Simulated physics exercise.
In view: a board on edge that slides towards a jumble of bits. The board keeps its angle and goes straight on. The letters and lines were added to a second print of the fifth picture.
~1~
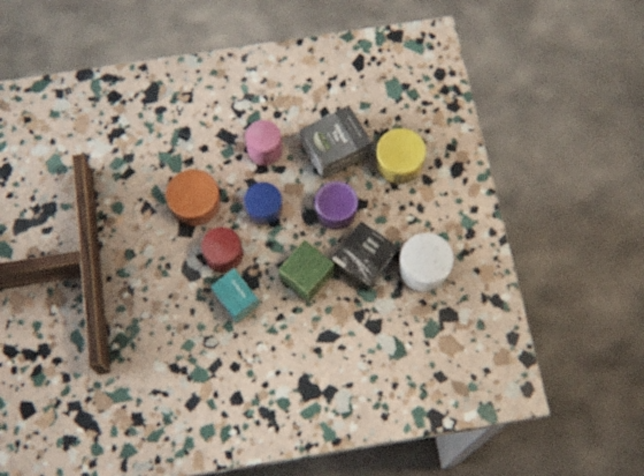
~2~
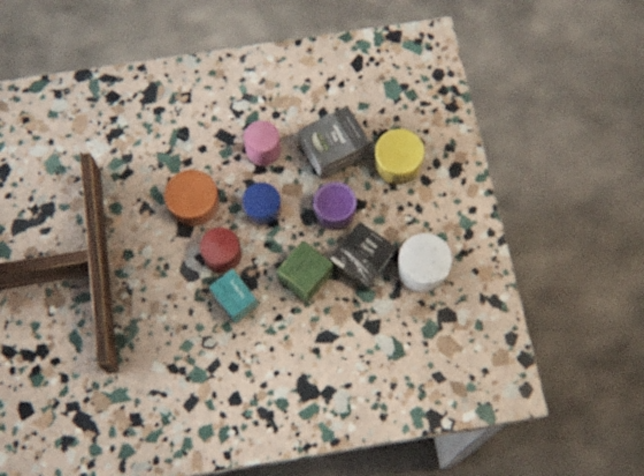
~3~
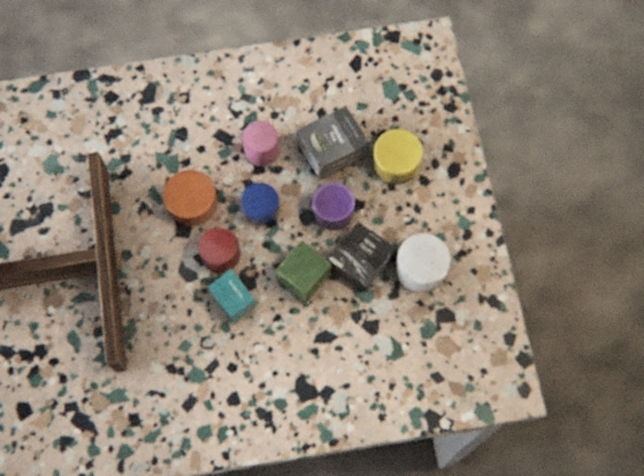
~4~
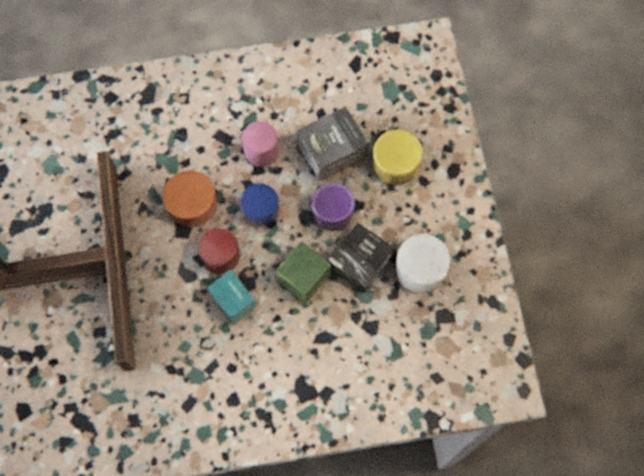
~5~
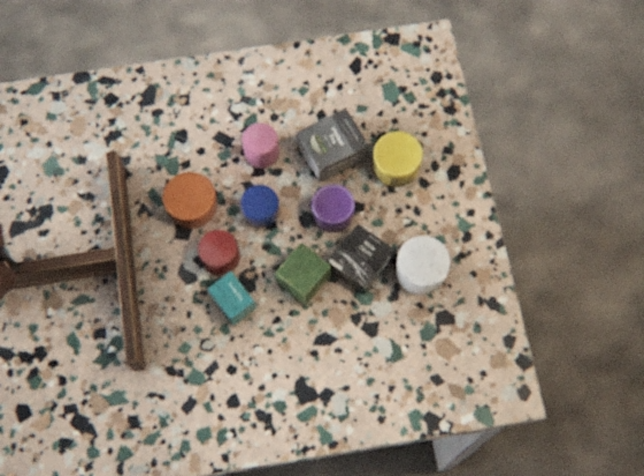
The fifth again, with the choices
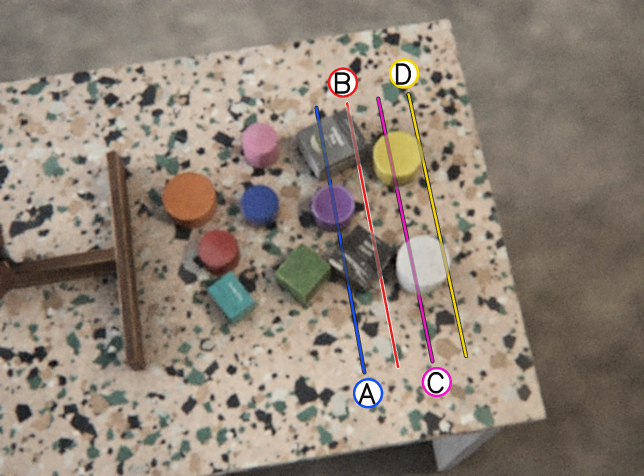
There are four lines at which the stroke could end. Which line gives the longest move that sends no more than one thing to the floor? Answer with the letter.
It can go as far as C.
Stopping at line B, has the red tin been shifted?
Yes.
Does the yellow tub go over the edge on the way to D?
By then, yes.
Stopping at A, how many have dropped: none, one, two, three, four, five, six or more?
The count is none.
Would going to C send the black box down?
By then, no.
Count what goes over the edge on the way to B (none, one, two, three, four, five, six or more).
By then, none.
On the marked copy, A at (339, 233); B at (371, 228); C at (404, 223); D at (436, 218).
Taking C. A third of the way, board (223, 236); turquoise packet (255, 302); orange jar (251, 191).
Two thirds of the way, board (325, 221); white pot (439, 271); yellow tub (412, 153).
When it is over, board (402, 209); black box (485, 213); yellow tub (462, 133); none fallen.
As for the rest, A is within the limit but short; B is within the limit but short; D drops two.
